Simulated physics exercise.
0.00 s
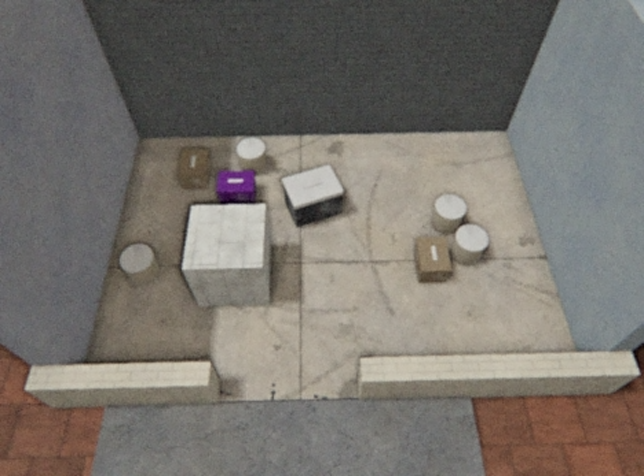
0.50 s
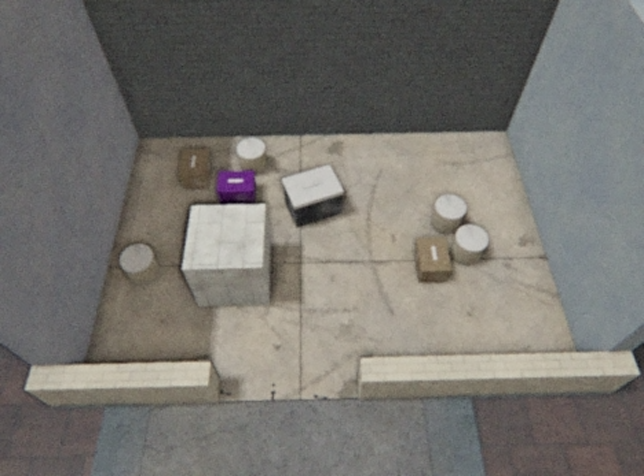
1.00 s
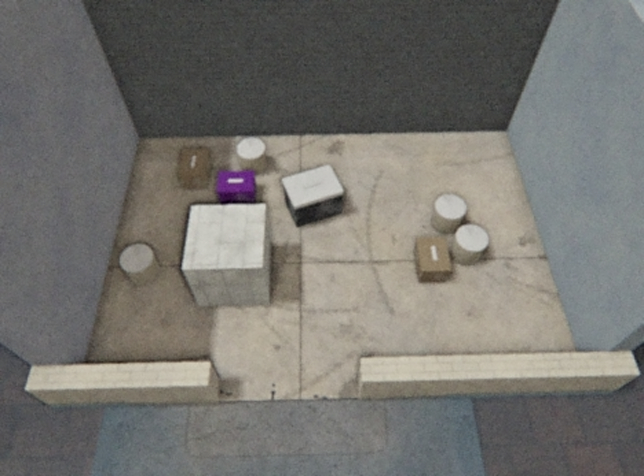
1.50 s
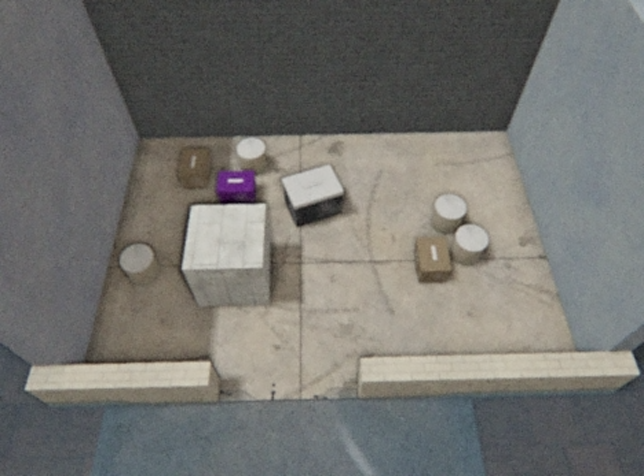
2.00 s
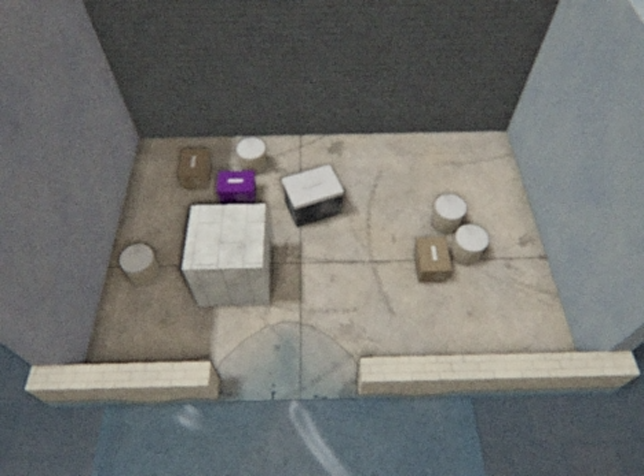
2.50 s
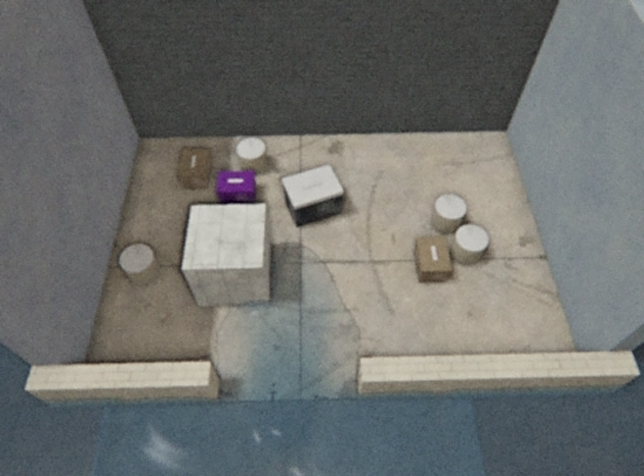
The footage shows a small walled room holding boxes and pails as bluish water gradually covers the paving outside, then enters through the front opening and spreads across the floor toward the large pale block, while every object stays still.
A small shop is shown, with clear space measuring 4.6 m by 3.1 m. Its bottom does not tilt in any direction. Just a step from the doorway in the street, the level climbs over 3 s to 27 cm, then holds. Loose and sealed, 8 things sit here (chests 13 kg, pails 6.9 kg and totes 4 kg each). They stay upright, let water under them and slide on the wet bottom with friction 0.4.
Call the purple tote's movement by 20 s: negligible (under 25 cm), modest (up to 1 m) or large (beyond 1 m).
Modest.
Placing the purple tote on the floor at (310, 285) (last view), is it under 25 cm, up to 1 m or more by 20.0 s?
Outcome - it ends up well away.
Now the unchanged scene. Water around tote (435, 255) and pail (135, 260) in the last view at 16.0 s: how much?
Some 18 cm at the first, some 18 cm at the second.
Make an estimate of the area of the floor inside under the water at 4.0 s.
7.0 m2.
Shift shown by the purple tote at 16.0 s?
Close to 80 cm.
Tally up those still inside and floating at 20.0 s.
The number is 8.
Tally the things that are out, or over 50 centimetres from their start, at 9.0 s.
I make it 6.
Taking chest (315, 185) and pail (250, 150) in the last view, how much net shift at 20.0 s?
150 cm, 300 cm.
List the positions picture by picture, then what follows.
The first picture shows the purple tote at (236, 181) rests on the ground; water covers 0.0 m2; 0 of 8 have shifted.
The second picture shows the purple tote at (236, 181) rests on the ground; 0.0 m2 under water; 0 of 8 have shifted.
The third picture shows the purple tote at (236, 181), on the bottom; 0.0 m2 under water; 0 of 8 have shifted.
The fourth picture shows the purple tote at (236, 181) rests on the ground; 0.0 m2 under water; 0 of 8 have shifted.
The fifth picture shows the purple tote at (236, 181), on the bottom; water covers 0.5 m2; 0 of 8 have shifted.
The sixth picture shows the purple tote at (236, 181), on the bottom; water covers 1.3 m2; 0 of 8 have shifted.
After 4.0 s the purple tote is near (226, 182), 0.1 m from its start, aground; 0 afloat.
After 9.0 s the purple tote is near (339, 152), 1.2 m from its start, afloat; 5 afloat.
After 16.0 s the purple tote is near (218, 126), 0.7 m from its start, afloat; 8 afloat.
After 20.0 s the purple tote is near (255, 127), 0.6 m from its start, afloat; 8 afloat.
